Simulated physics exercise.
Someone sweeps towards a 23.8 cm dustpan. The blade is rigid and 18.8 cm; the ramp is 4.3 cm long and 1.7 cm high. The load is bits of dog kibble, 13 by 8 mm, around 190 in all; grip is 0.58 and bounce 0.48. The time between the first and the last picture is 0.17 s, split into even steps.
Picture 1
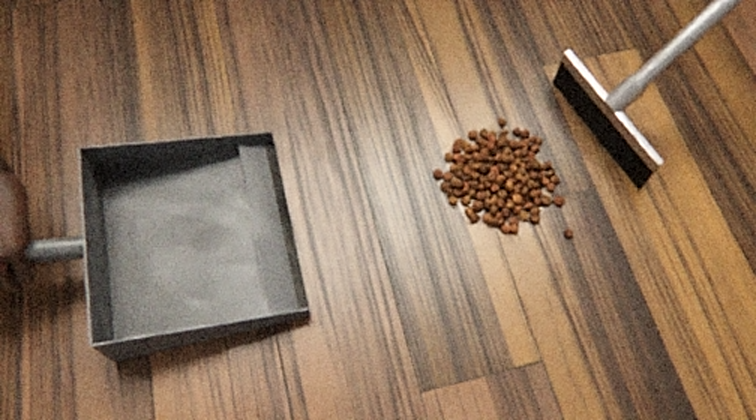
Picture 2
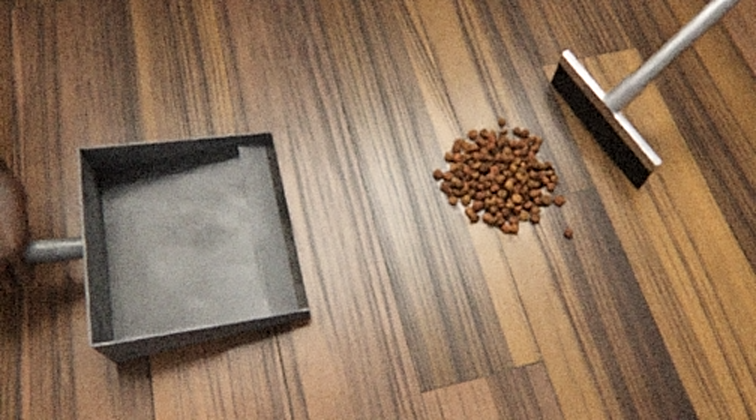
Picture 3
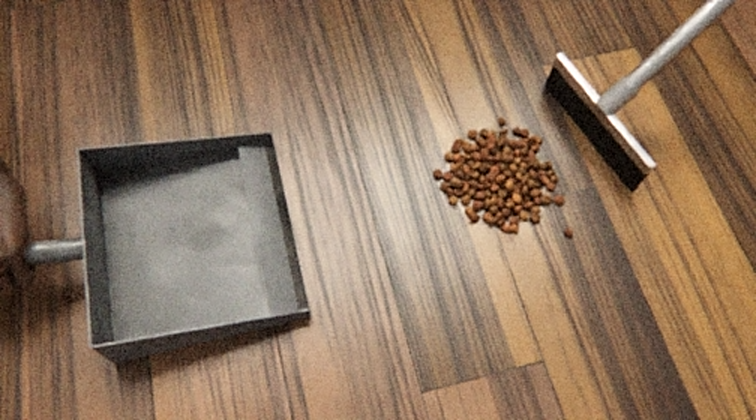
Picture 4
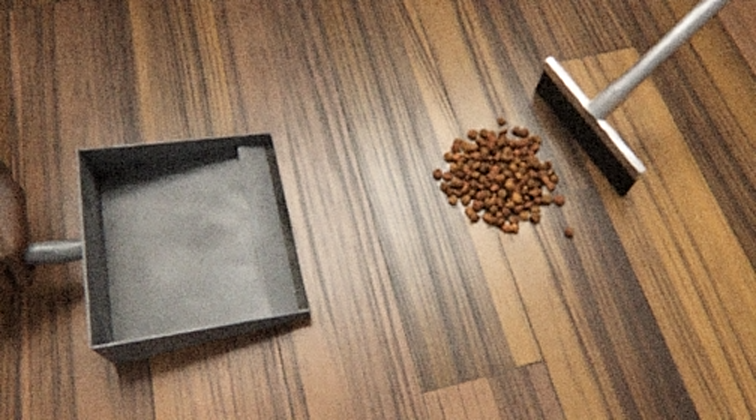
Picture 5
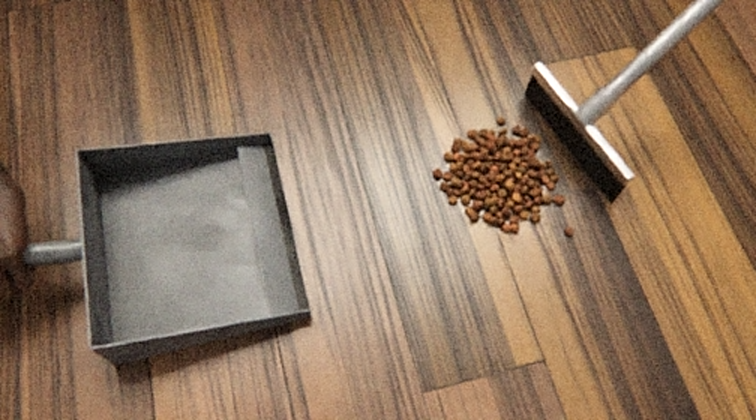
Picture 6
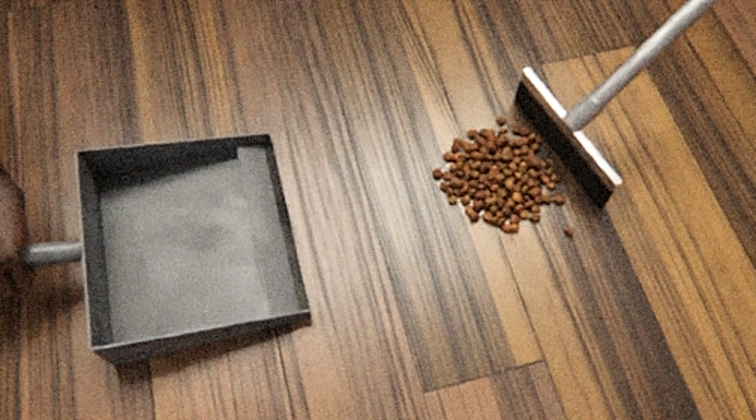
On a wood-plank floor, a rigid blade on a metal handle slid slowly down and left to the edge of a small heap of brown kibble, while the gray dustpan on the left stayed still.
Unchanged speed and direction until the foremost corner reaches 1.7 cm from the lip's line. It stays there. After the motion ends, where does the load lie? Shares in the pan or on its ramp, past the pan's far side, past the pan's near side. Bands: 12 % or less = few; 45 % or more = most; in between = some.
Shares - in the pan or on its ramp: Some; past the pan's far side: Few; past the pan's near side: Some.
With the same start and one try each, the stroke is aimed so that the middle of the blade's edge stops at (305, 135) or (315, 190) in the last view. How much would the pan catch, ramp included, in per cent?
I'd expect about 0 percent, then about 10 percent.
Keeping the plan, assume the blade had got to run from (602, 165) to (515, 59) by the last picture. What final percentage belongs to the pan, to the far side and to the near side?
Pan 0 % / far 5 % / near 0 %.
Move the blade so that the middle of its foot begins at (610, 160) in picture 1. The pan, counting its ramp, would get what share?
20 per cent, roughly.
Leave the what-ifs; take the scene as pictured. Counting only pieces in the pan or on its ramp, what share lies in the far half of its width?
Estimate: Close to 10 %.
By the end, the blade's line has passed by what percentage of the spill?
Roughly 15 percent of it.
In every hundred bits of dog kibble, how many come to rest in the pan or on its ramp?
I'd say close to 20 per cent.
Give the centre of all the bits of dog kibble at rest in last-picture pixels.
Somewhere around (314, 274) in the final frame.
Then, 0.29 s after the last picture, middle of the blade 20 cm from the lip; 0 % over the lip, far side 0 %, near side 0 %.
Then, 0.48 s after the last picture, middle of the blade 10 cm from the lip; 0 % over the lip, far side 0 %, near side 10 %.
Then, 0.80 s after the last picture, middle of the blade 4 cm from the lip; 20 % over the lip, far side 0 %, near side 20 %.
In the end, pan 20 %, far side 0 %, near side 20 %, in front of the lip or behind the blade 60 %.
